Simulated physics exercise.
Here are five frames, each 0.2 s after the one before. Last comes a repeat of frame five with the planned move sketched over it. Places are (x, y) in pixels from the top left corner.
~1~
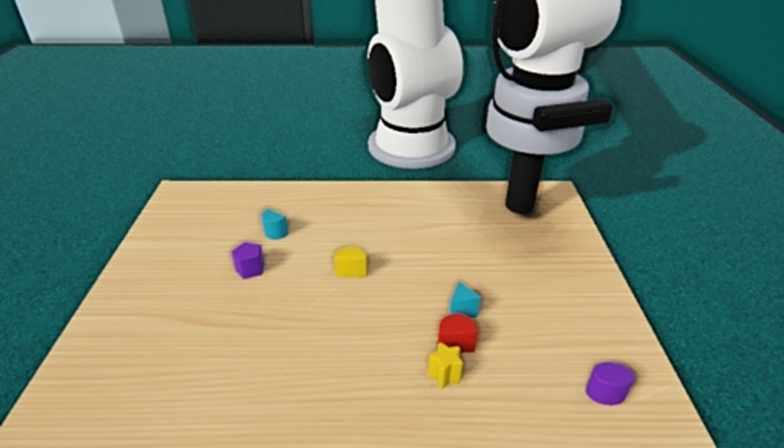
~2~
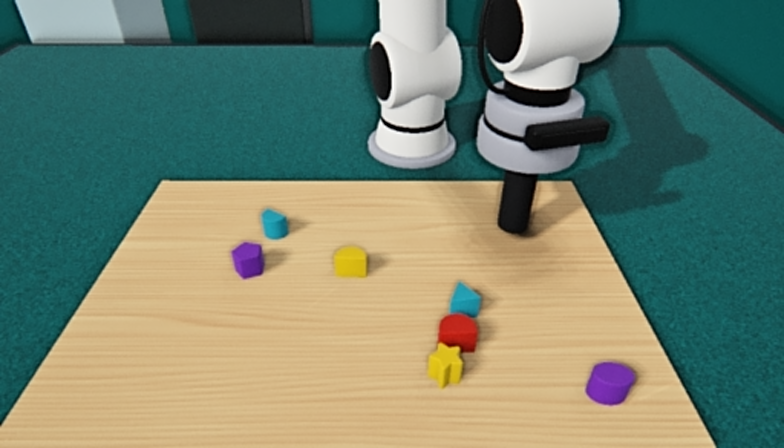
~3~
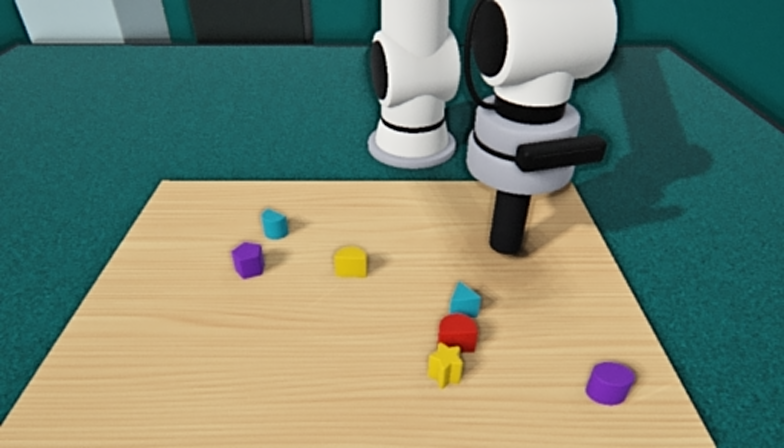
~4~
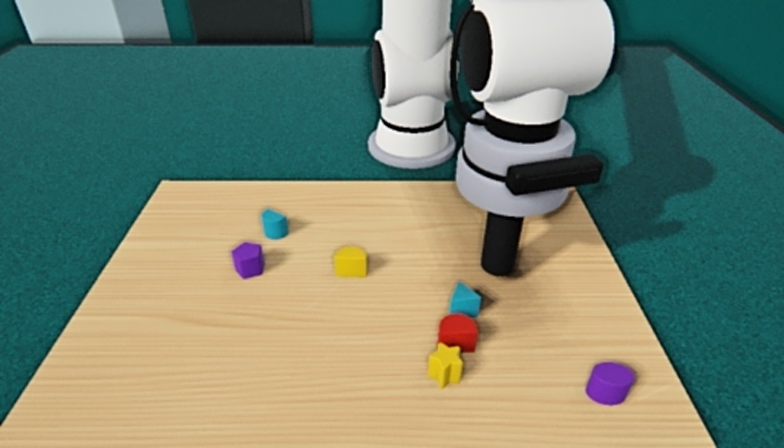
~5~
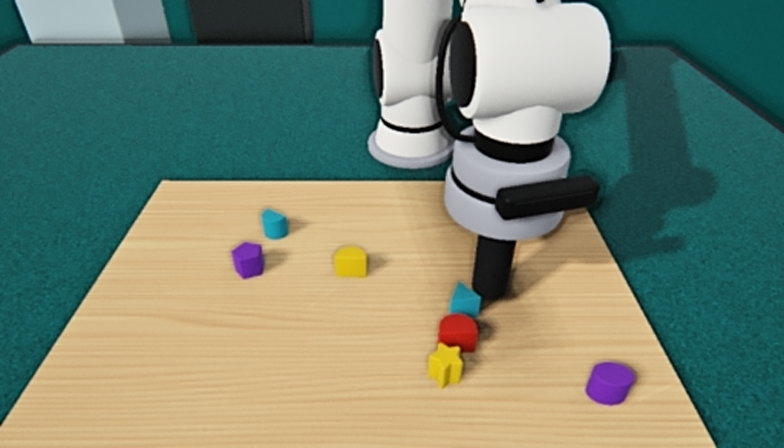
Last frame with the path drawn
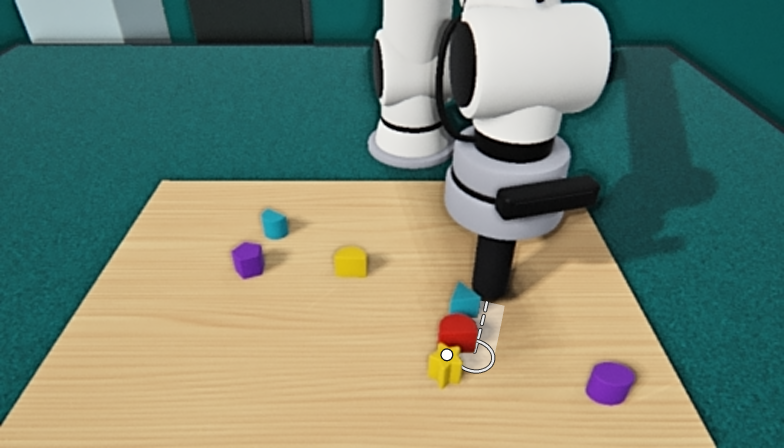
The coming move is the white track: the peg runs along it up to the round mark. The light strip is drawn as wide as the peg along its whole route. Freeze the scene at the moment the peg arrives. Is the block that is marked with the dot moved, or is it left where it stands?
At the end, its place is different.
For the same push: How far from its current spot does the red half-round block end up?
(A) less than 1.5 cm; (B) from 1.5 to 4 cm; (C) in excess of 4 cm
It's B.
Drawn move, straight from (487, 302) to (474, 355); the dot is on the yellow star block.
Halfway along, peg at (483, 313); turquoise triangular block at (455, 301), turned 50° clockwise.
At the end, peg at (476, 341); yellow star block at (439, 364), turned 15° clockwise; red half-round block at (441, 340), turned 40° clockwise; turquoise triangular block at (455, 301), turned 55° clockwise.
